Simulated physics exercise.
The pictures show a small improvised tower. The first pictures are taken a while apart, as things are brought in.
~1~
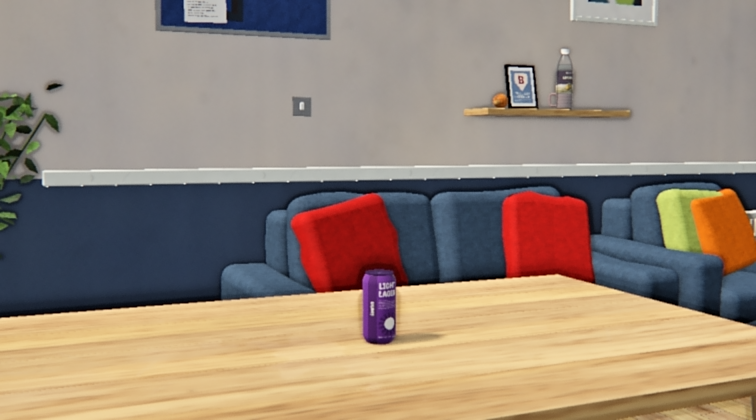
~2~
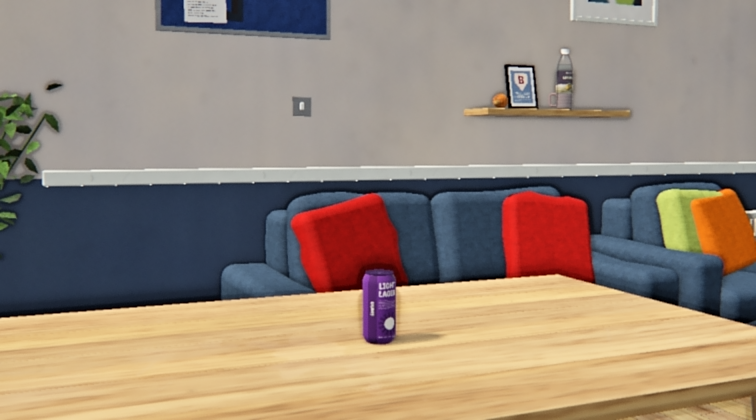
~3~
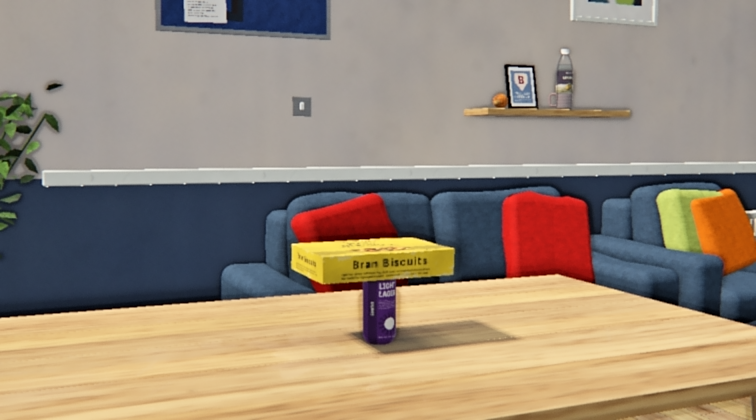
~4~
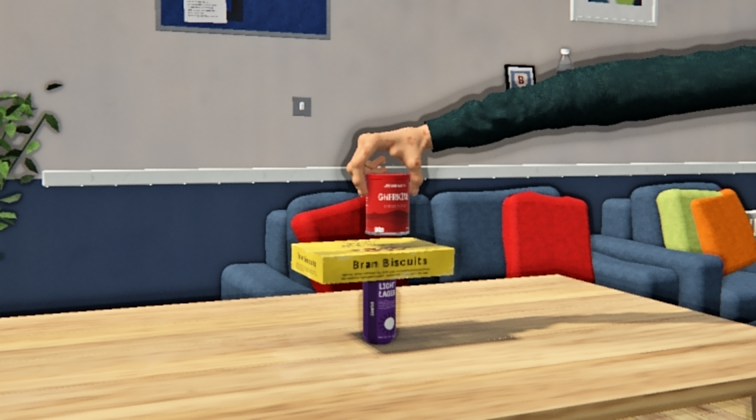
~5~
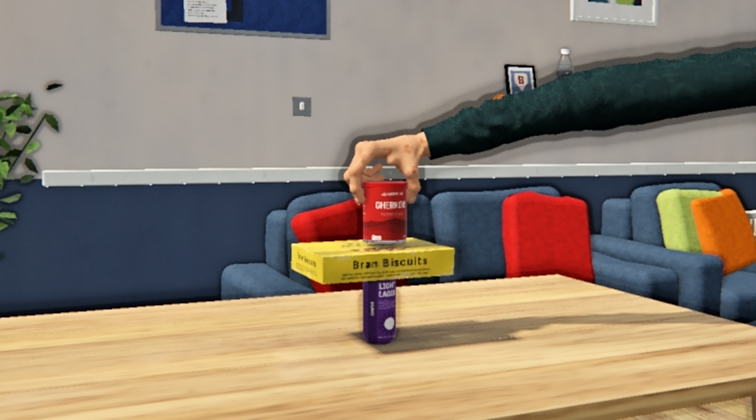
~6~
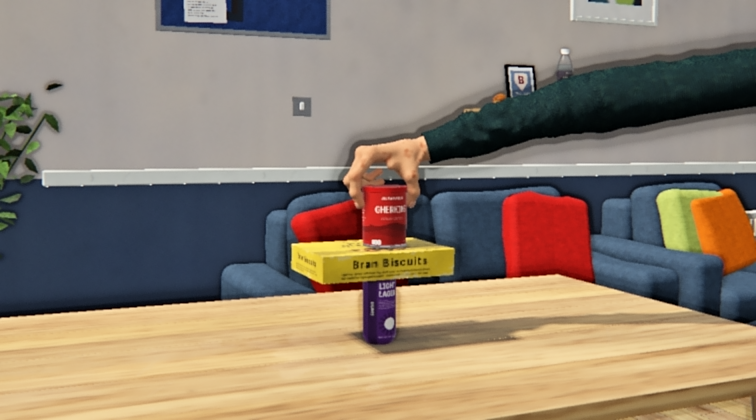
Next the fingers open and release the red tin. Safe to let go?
In the end the stack stays up.
Then, 0.40 s on from there, no change.
Then, 1.00 s on from there, red tin resting near (385, 216).
In the end, all 3 unmoved. At the end, from the last picture's camera, red tin near (385, 216). The stack keeps its balance.
